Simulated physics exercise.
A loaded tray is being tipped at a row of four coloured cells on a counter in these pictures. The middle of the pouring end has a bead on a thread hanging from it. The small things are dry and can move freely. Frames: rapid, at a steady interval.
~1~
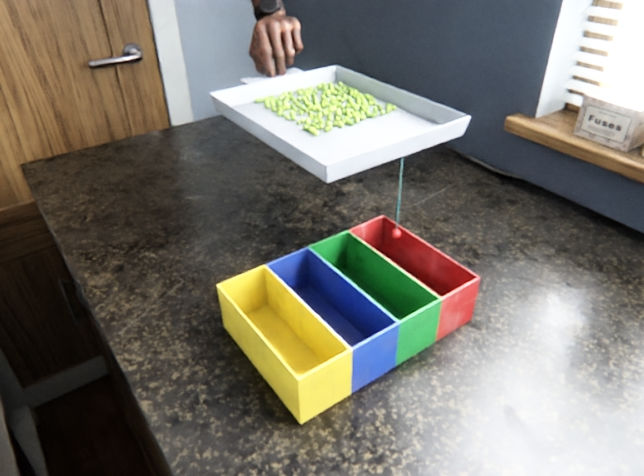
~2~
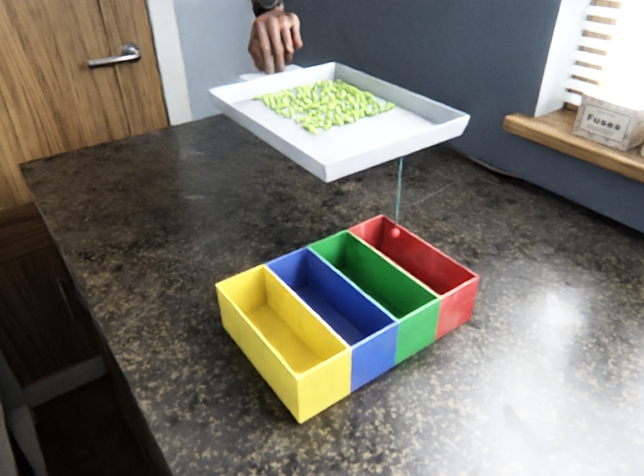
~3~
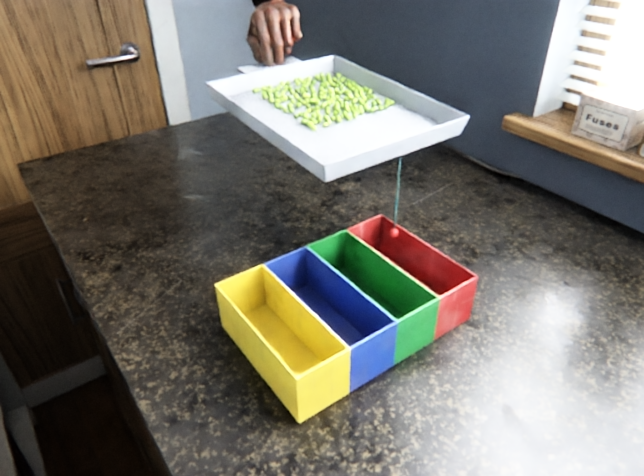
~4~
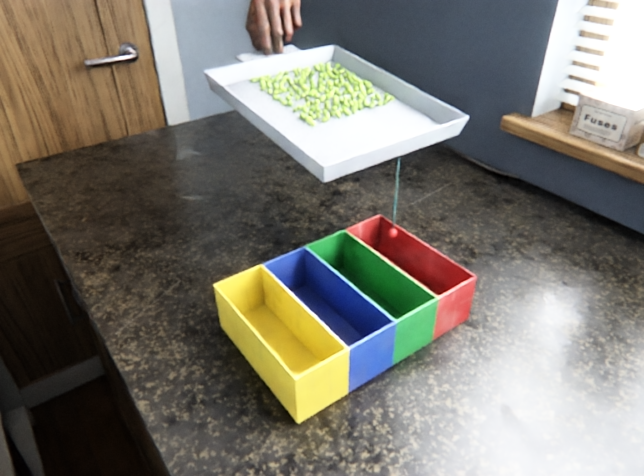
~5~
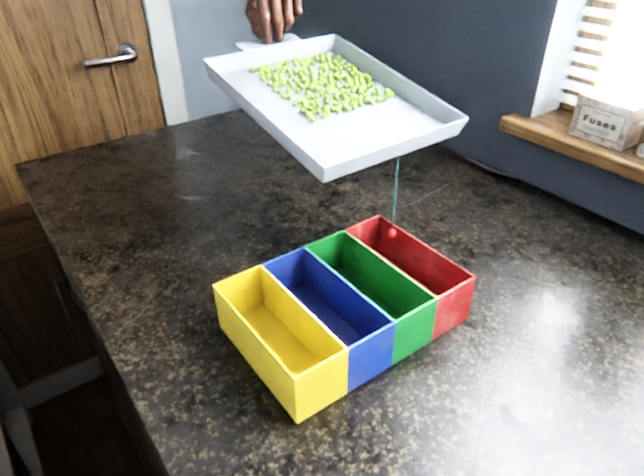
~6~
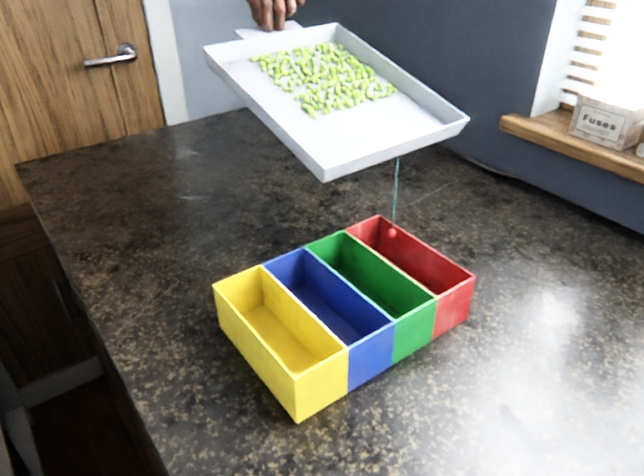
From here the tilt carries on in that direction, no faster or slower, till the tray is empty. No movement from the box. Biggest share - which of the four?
Red.
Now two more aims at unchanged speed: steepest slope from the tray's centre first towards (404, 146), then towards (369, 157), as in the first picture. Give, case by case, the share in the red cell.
I'd say some 10 in a hundred at first, then 10 in a hundred.
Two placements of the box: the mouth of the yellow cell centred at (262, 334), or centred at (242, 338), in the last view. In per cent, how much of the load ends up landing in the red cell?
You'd get 30 in a hundred the first time and 30 in a hundred the second.
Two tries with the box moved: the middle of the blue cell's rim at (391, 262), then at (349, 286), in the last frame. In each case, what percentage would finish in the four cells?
It would be roughly 100 per cent in the first placement and roughly 80 per cent in the second.
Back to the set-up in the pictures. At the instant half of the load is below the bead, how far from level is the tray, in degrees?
Approx. 105° from level.
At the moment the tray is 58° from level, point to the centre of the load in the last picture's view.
Near (410, 143).
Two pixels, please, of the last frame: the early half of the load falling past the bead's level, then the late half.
Around (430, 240), followed by around (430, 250).
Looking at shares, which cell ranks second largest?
The answer here is that green cell.
Soon after the last picture, tray tipped steeply; nearly all on the tray; a stray few in the red cell; a stray few in the blue cell; a stray few in the green cell; a stray few falling or outside the box.
A little later, tray tipped right over; most on the tray; a stray few in the red cell; a stray few in the green cell; a stray few in the yellow cell; a stray few in the blue cell; about a quarter falling or outside the box.
Later still, tray tipped past a quarter turn; about a third in the red cell; about a quarter in the green cell; a small part in the blue cell; a stray few in the yellow cell; about a third falling or outside the box.
At rest, tray tipped past a quarter turn; about a third in the red cell; about a quarter in the green cell; a small part in the blue cell; a stray few in the yellow cell; about a third outside the box.
